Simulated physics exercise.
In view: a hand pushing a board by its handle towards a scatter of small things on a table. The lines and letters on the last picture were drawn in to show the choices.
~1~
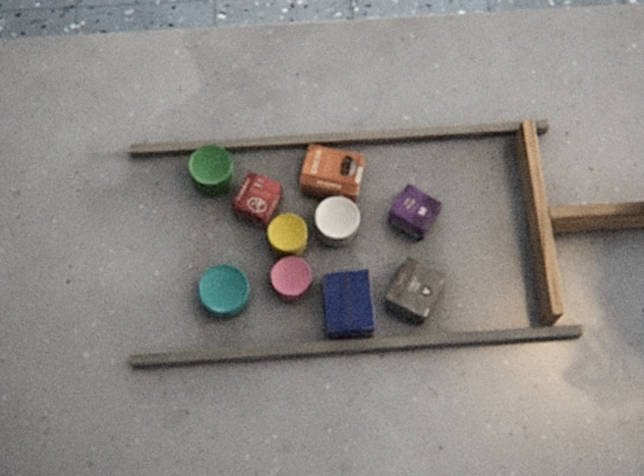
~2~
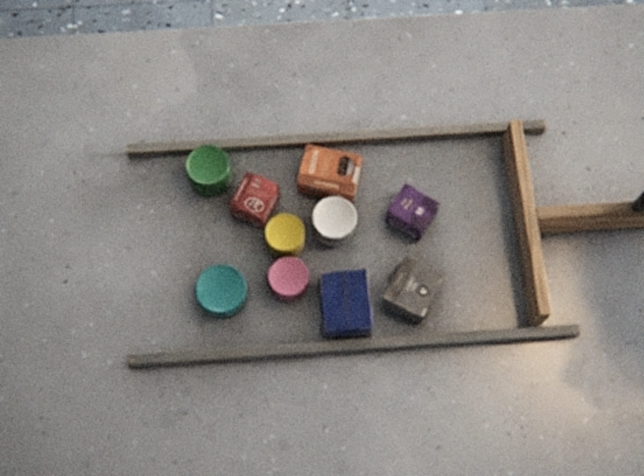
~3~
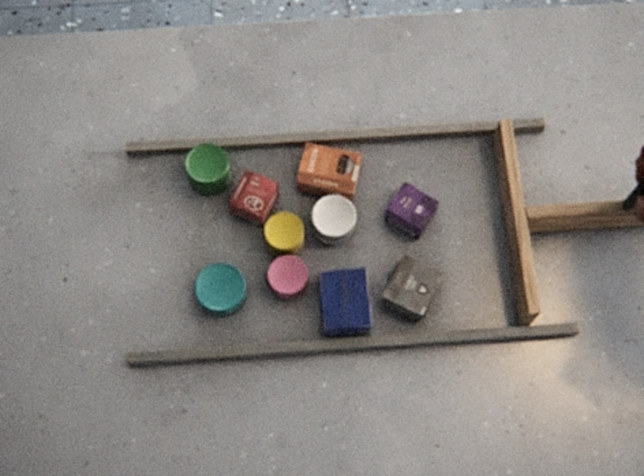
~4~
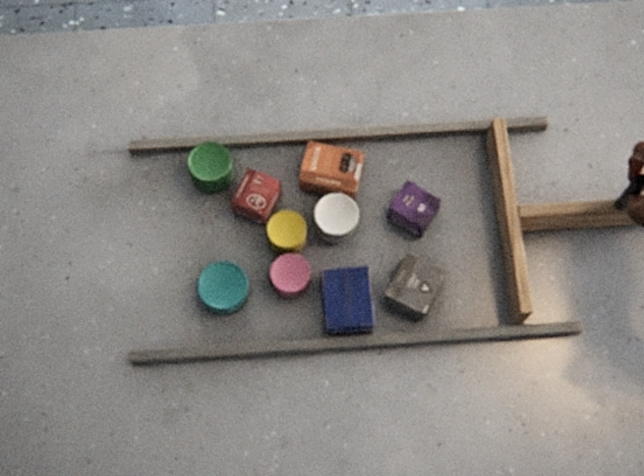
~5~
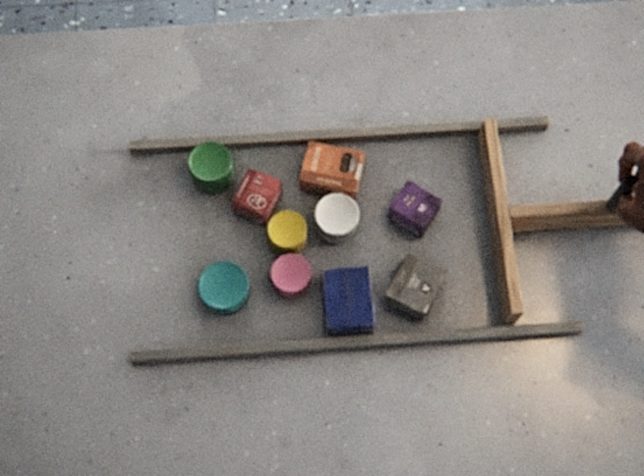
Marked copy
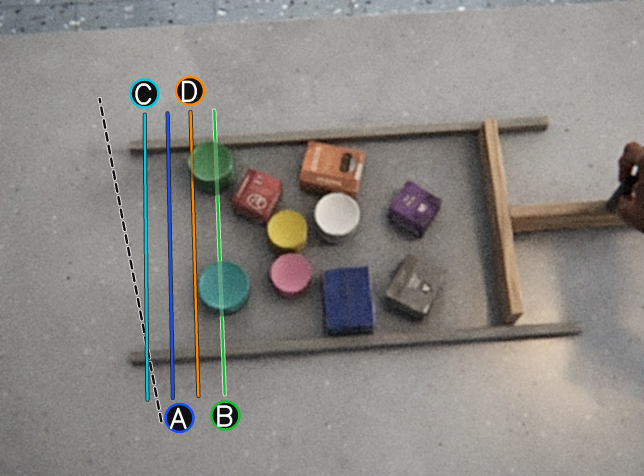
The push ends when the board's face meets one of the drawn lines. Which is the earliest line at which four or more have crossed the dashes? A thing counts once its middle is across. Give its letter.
It must go as far as D.
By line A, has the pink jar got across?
Yes.
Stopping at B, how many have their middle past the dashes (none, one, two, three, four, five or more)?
In all, three.
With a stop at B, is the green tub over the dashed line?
By then, no.
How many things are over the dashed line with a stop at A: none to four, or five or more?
It has five or more across.
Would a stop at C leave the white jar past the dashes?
By then, yes.
On the marked copy, A at (170, 248); B at (219, 245); C at (146, 250); D at (194, 247); the dashed line at (129, 251).
Following D. Soon after the start, board (394, 219); turquoise tub (224, 288); green tub (212, 168); none across.
Later, board (282, 226); turquoise tub (138, 319); pink jar (167, 283); one across.
In the end, board (195, 231); turquoise tub (75, 328); pink jar (82, 283); six across.
As for the rest, A gets seven across, but is farther than needed; B gets only three across; C gets ten across, but is farther than needed.
